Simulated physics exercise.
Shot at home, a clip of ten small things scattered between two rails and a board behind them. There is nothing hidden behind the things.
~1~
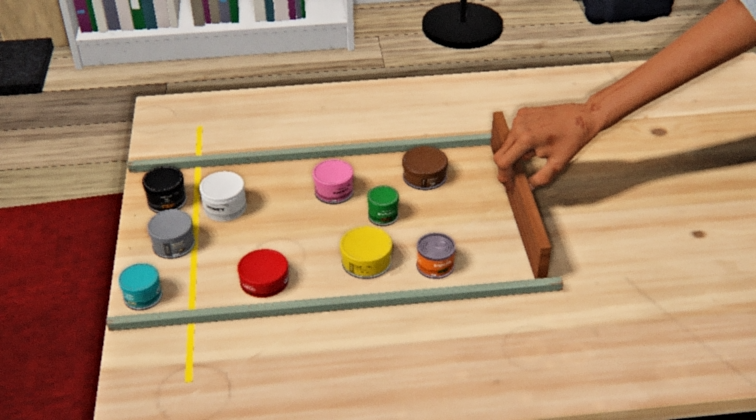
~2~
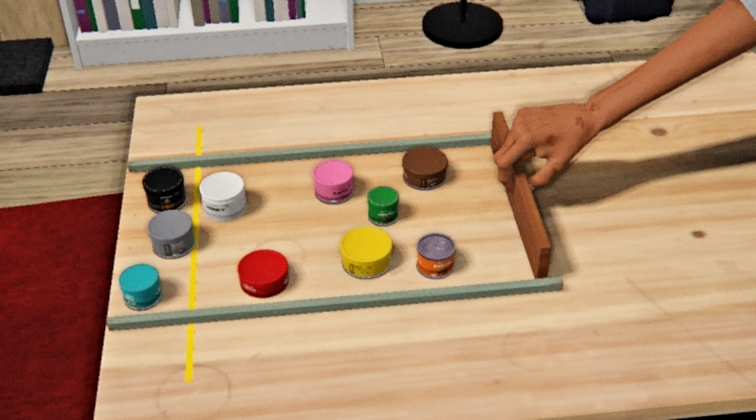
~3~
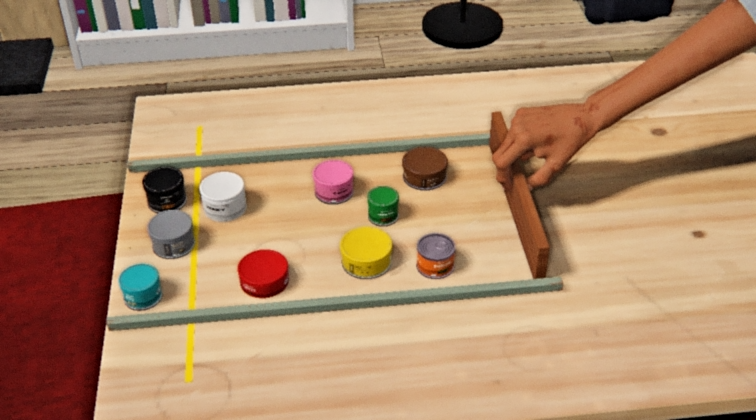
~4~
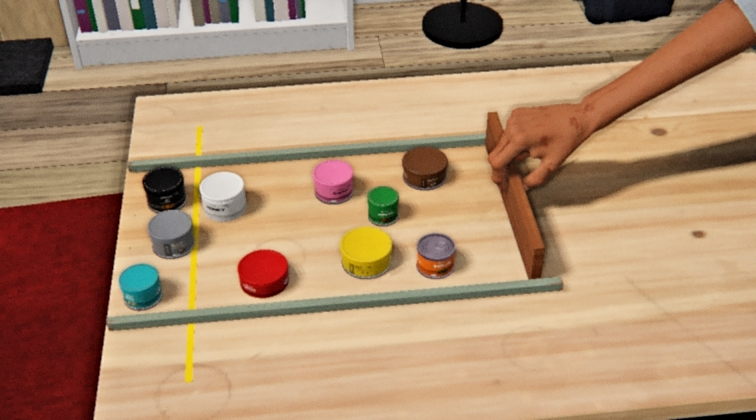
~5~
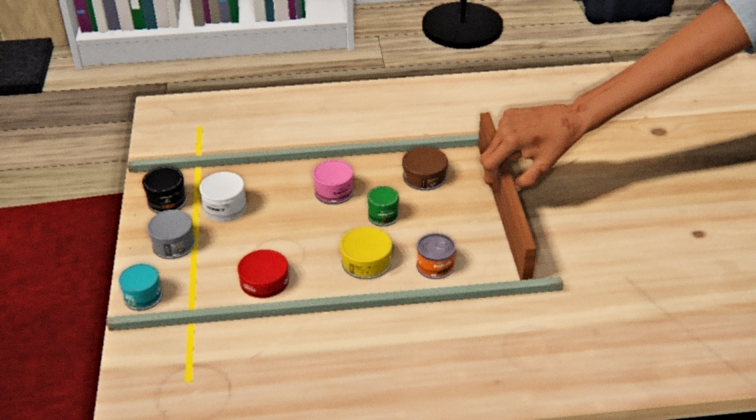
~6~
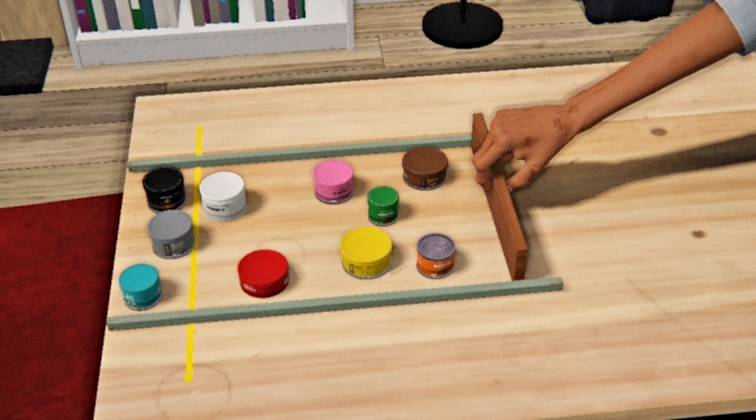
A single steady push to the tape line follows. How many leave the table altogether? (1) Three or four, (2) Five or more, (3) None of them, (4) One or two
One or two.
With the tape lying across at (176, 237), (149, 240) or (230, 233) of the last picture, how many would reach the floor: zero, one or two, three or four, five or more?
Lab note - count per position: 3 or 4; more than four; no fall at all.
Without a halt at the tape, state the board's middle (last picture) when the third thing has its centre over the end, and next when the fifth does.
Its centre point is roughly (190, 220) and later (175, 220).
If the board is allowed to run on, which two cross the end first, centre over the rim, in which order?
Turquoise pot and then white tub.
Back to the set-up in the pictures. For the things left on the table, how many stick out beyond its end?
It's 3.
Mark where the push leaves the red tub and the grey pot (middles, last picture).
You'll find the first one at (128, 295) and the second at (120, 248).
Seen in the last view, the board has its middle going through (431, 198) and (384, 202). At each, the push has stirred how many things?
At first I count 2, and then 5.
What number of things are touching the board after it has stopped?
The answer is 4.
Early on, none off yet; turquoise pot at rest near (141, 287); black pot at rest near (165, 190); grey pot at rest near (172, 234).
Finally, the number that fall off is one or two; lost, white tub and turquoise pot.
